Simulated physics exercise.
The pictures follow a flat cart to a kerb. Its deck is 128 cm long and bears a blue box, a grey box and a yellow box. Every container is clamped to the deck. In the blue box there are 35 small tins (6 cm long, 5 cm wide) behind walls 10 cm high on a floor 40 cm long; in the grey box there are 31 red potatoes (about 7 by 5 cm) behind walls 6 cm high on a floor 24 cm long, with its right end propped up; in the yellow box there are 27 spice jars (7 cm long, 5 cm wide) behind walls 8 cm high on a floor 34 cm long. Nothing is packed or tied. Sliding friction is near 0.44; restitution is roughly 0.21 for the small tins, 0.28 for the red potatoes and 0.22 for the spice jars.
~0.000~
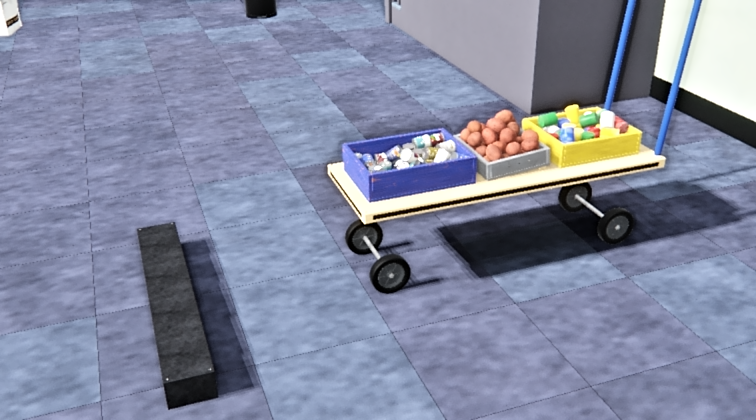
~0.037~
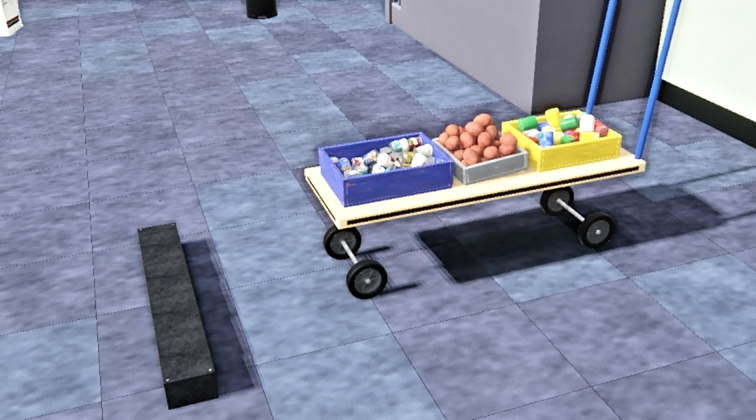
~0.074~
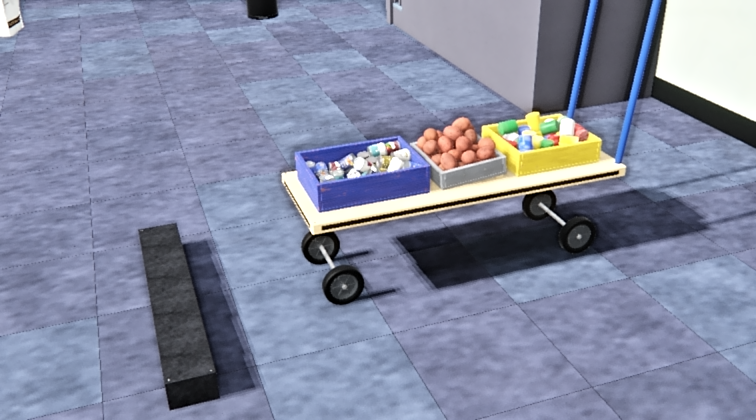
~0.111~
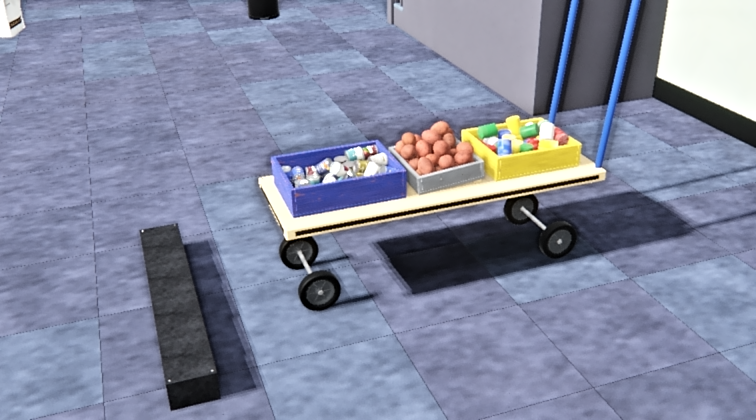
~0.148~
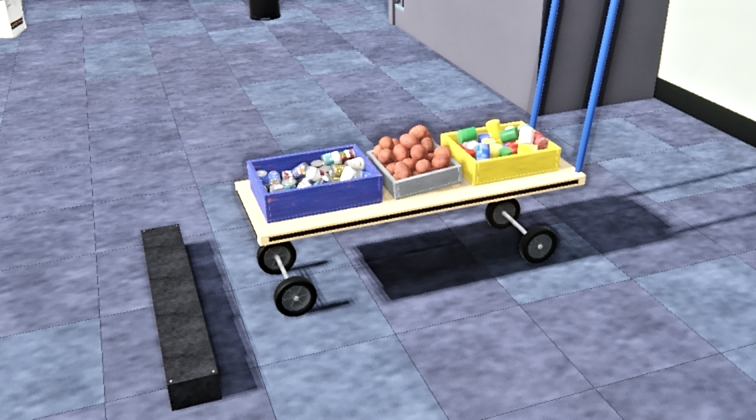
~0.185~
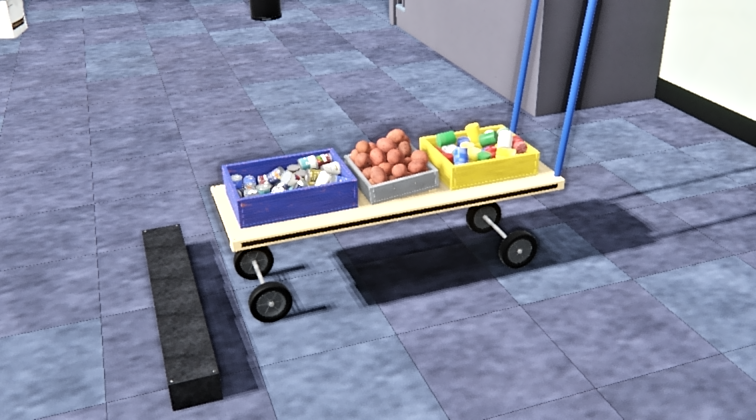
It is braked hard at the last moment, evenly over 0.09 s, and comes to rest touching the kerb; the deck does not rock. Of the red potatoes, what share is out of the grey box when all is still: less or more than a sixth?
Out of the grey box go more than a sixth of the red potatoes.
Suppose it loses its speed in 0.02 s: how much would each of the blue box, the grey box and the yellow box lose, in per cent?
Then blue box 10, grey box 50, yellow box 10 per cent.
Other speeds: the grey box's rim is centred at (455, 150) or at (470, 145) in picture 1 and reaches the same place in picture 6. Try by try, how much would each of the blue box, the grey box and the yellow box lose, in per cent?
Blue box 0 then 0, grey box 20 then 30, yellow box 0 then 0 per cent.
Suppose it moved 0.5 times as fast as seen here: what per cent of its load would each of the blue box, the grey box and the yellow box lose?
Then blue box 0, grey box 20, yellow box 0 per cent.
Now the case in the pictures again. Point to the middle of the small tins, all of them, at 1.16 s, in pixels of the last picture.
Near (229, 203).
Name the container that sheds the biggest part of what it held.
The grey box.
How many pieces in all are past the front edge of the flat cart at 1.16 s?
Roughly 2.
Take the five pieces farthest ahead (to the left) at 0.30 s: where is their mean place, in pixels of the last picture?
Around (196, 204).
After 0.20 s, braking starts.
After 0.30 s, the blue box has all 35, the grey box is down by 3 of 31 and the yellow box has all 27.
After 0.42 s, the blue box has all 35, the grey box is down by 10 of 31 and the yellow box has all 27.
After 0.65 s, the blue box is down by 2 of 35, the grey box is down by 13 of 31 and the yellow box is down by 1 of 27.
Final count (at 1.16 s), the blue box is down by 2 of 35, the grey box is down by 13 of 31 and the yellow box is down by 1 of 27. Asked share, 13 of 31, 42 per cent.
